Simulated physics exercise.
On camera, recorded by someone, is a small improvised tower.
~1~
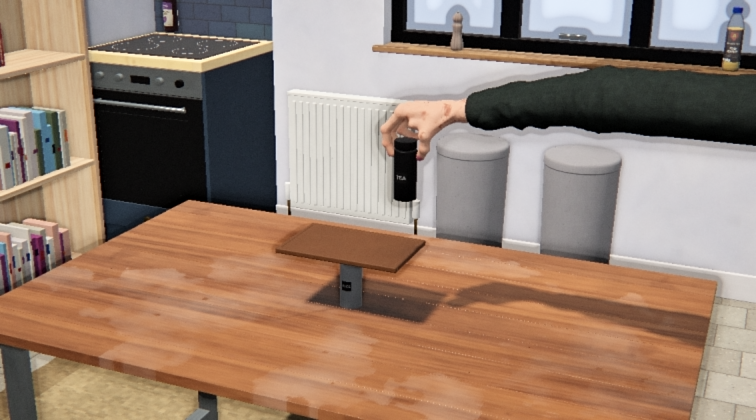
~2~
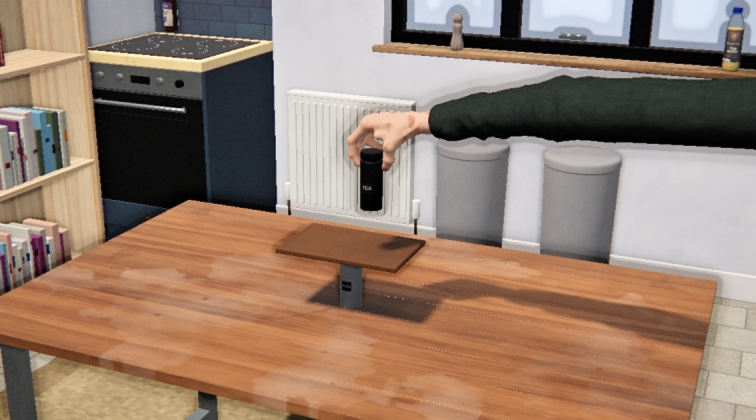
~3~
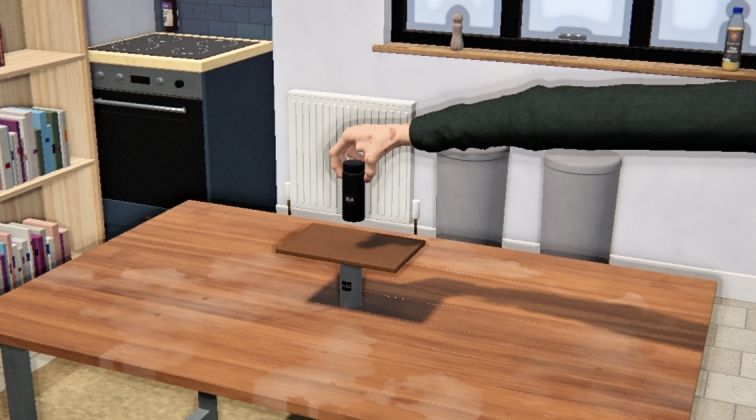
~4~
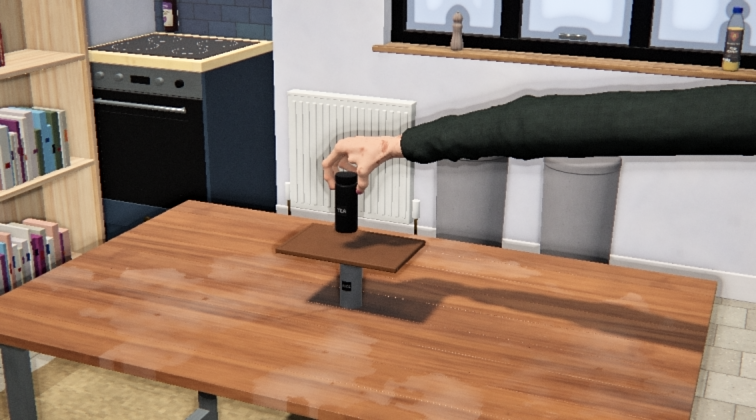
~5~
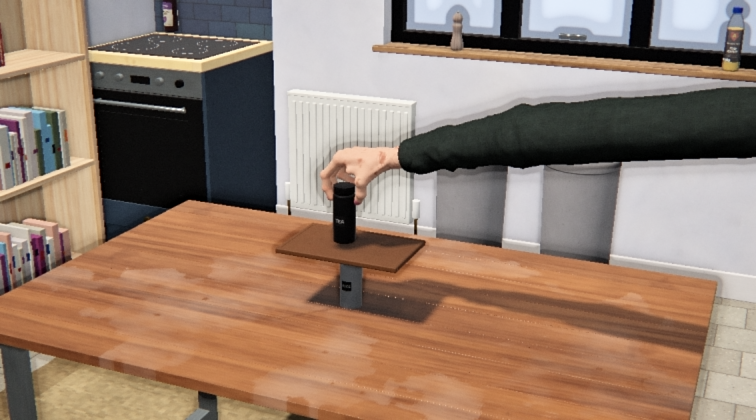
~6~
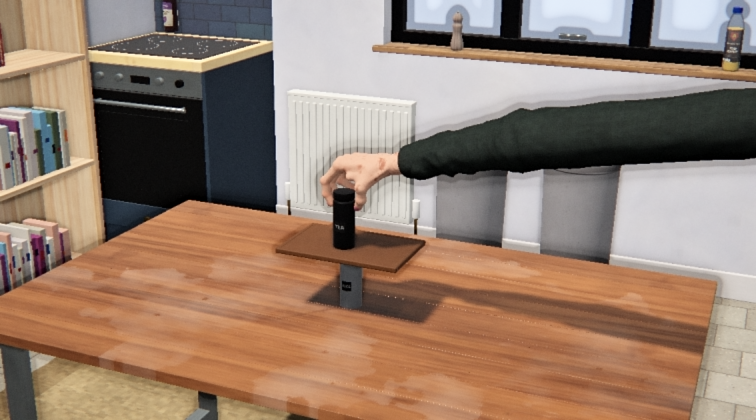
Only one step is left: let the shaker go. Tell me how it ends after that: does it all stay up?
Yes.
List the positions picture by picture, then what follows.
Coming down; black shaker (405, 169); brown lid (351, 246), in the first picture.
Coming down; black shaker (371, 180); brown lid (351, 246), in the second picture.
Coming down; black shaker (354, 191); brown lid (351, 246), in the third picture.
Coming down; black shaker (346, 202); brown lid (351, 246), in the fourth picture.
Coming down; black shaker (344, 213); brown lid (351, 246), in the fifth picture.
In place under the hand; black shaker (344, 219); brown lid (351, 246), in the sixth picture.
Then, 0.50 s after the last picture, nothing has stirred.
Then, 1.30 s after the last picture, black shaker resting near (344, 219).
At rest, all 3 in place. Seen from the same camera at the end, black shaker near (344, 219). The stack keeps its balance.
